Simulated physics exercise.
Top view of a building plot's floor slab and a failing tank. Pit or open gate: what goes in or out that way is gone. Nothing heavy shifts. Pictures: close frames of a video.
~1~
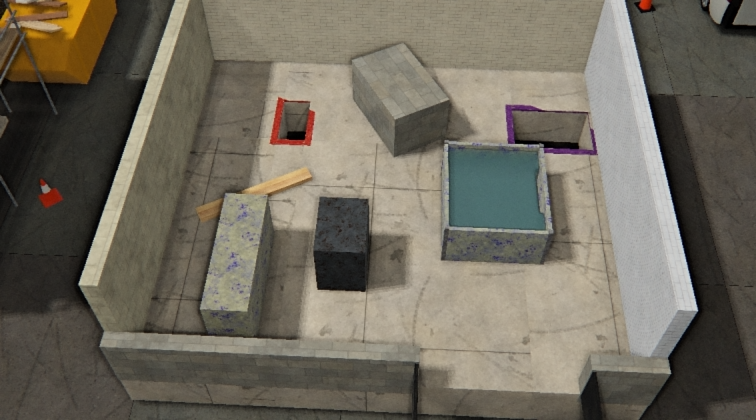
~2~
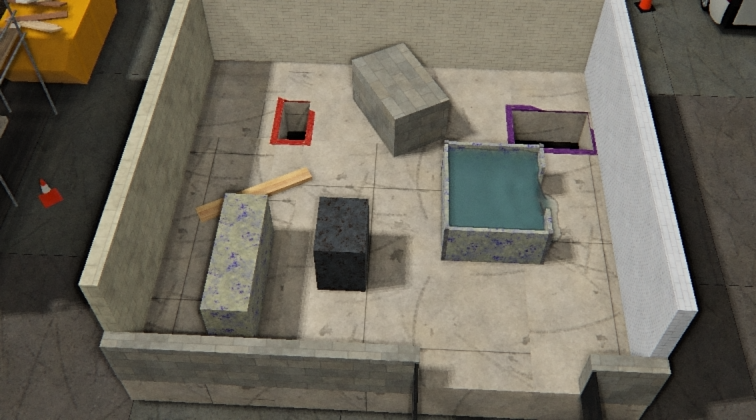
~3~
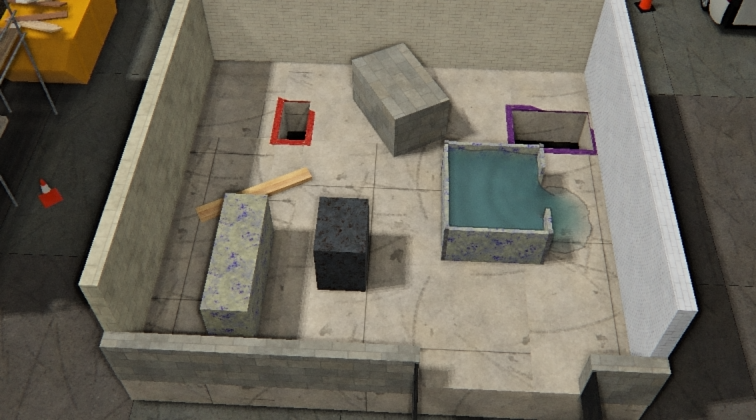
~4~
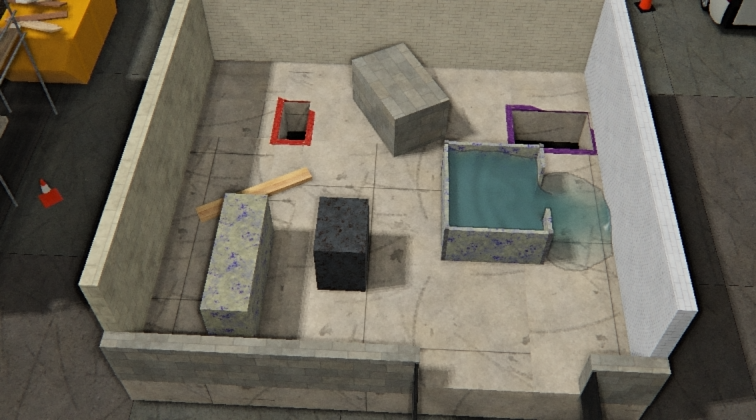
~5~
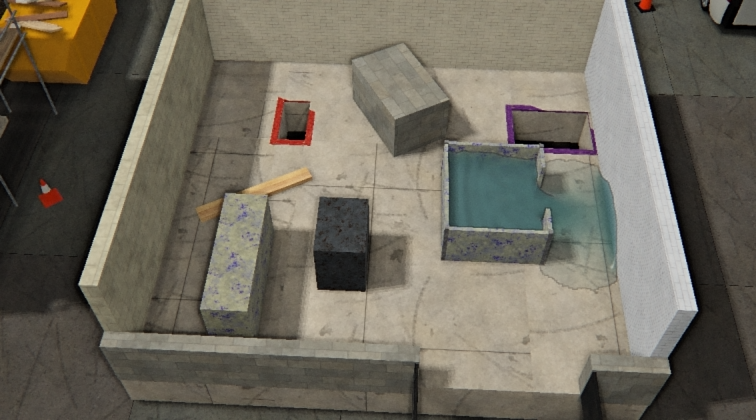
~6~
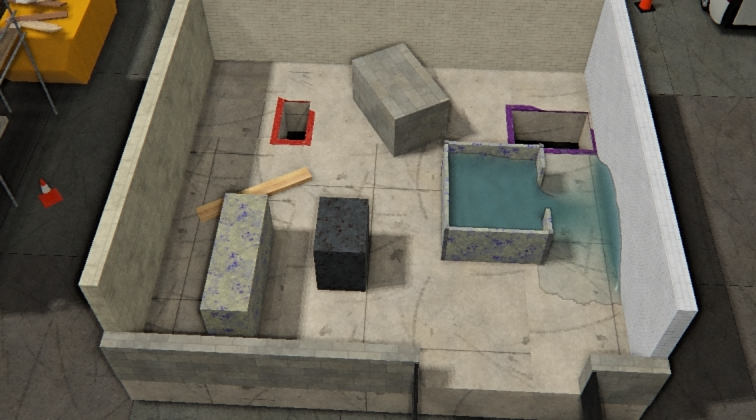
Water broke out through the right side of a square open tank, spread across the pale floor to the white wall on the right, then fanned out along it both ways.
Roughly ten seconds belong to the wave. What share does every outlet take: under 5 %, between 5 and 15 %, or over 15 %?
Here is my call: The gate takes over 15 %; the red pit takes under 5 %; the purple pit takes over 15 %.
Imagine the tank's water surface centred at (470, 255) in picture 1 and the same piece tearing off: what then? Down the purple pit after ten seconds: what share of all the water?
Parts in a hundred: Purple 30.
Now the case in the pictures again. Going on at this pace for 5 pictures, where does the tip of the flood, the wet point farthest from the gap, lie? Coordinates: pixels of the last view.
My guess would be about (623, 380).
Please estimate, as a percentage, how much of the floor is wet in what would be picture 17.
That works out at 15 %.
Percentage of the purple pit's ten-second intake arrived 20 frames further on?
Around 60 percent.
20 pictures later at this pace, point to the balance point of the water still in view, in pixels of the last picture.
Point: (524, 243).
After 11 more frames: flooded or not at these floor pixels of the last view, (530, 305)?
Submerged.
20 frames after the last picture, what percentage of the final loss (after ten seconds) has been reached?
Estimate: 50 %.
A moment on, water covers 10 % of the floor; the gate 0 %, the red pit 0 %, the purple pit 4 %.
Next, water covers 15 % of the floor; the gate 2 %, the red pit 0 %, the purple pit 13 %.
Then, water covers 20 % of the floor; the gate 9 %, the red pit 0 %, the purple pit 22 %.
Later, water covers 30 % of the floor; the gate 18 %, the red pit 0 %, the purple pit 32 %.
In the end, water covers 35 % of the floor; the gate 26 %, the red pit 0 %, the purple pit 38 %.
